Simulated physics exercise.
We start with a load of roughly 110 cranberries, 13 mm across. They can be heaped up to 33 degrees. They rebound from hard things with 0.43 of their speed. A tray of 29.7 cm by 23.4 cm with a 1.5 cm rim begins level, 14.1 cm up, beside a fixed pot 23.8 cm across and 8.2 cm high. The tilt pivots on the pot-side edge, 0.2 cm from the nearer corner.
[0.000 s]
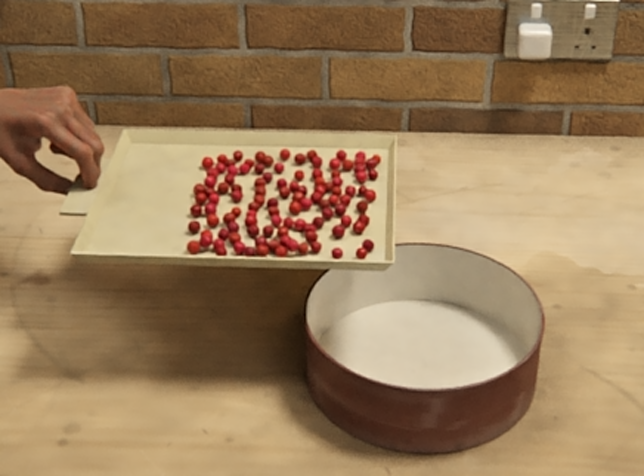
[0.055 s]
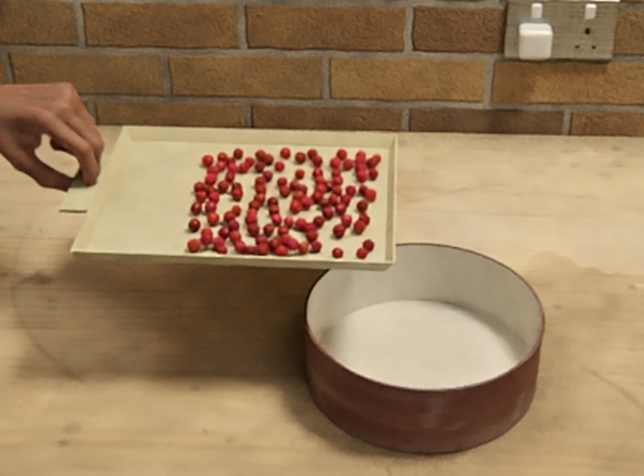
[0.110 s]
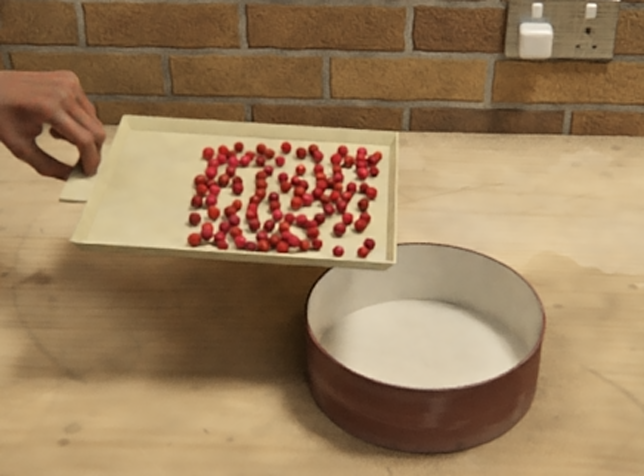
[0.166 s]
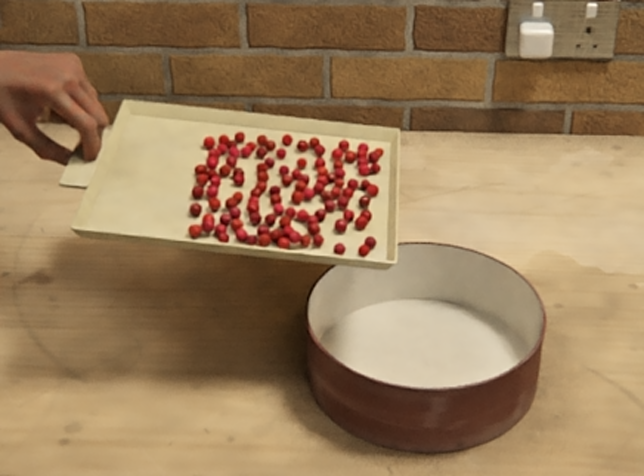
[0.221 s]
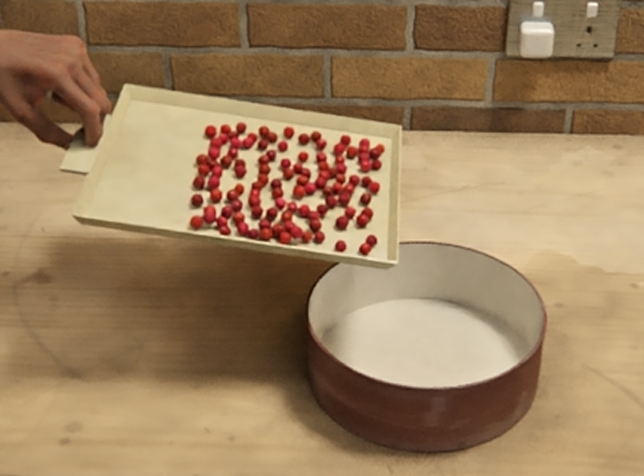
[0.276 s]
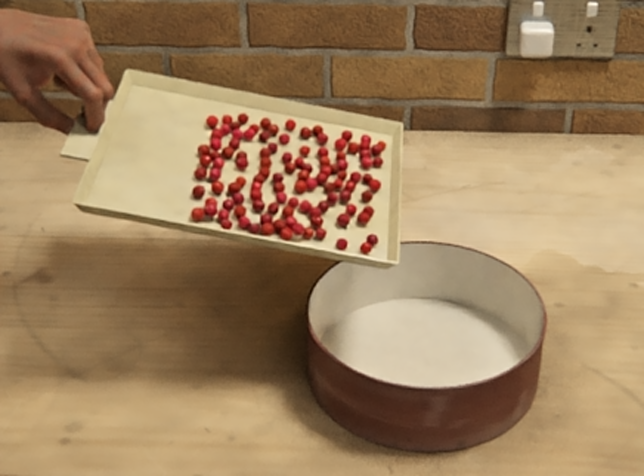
A cream rectangular tray scattered with small round red berries is held over a pale wooden table, seen from slightly above, with a brick wall and a white plug in a socket behind. A hand grips the tray's left end, while a round, dark red pan with a pale interior sits below its right edge. The hand steadily raises the left end, tilting the tray down toward the right, as the berries keep their places on it and the camera stays still.
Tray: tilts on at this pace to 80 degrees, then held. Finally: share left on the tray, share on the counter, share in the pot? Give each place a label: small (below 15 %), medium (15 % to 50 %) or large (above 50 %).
Shares by place: Tray small, counter small, pot large.
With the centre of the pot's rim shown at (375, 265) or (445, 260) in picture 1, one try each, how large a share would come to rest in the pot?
Roughly 65 and 75 percent.
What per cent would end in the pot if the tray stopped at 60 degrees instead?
Roughly 0 %.
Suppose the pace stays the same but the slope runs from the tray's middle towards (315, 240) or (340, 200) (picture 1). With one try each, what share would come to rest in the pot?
Near 100 and 55 per cent, in that order.
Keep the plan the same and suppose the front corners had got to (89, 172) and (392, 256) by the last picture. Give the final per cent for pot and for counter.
Final per cent - pot 60, counter 40.
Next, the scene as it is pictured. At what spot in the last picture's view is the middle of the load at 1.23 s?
(393, 173), roughly.
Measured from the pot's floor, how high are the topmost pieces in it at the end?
It stands at some 2.5 cm.
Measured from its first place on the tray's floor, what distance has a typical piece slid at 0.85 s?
Around 7 centimetres.
After 0.85 s, tilt 44 degrees; the tray holds 100 %, the pot 0 %.
After 1.23 s, tilt 65 degrees; the tray holds 100 %, the pot 0 %.
After 1.70 s, tilt 80 degrees; the tray holds 5 %, the pot 75 %.
At rest (2.4 s), tray 0 %, counter 5 %, pot 95 %.
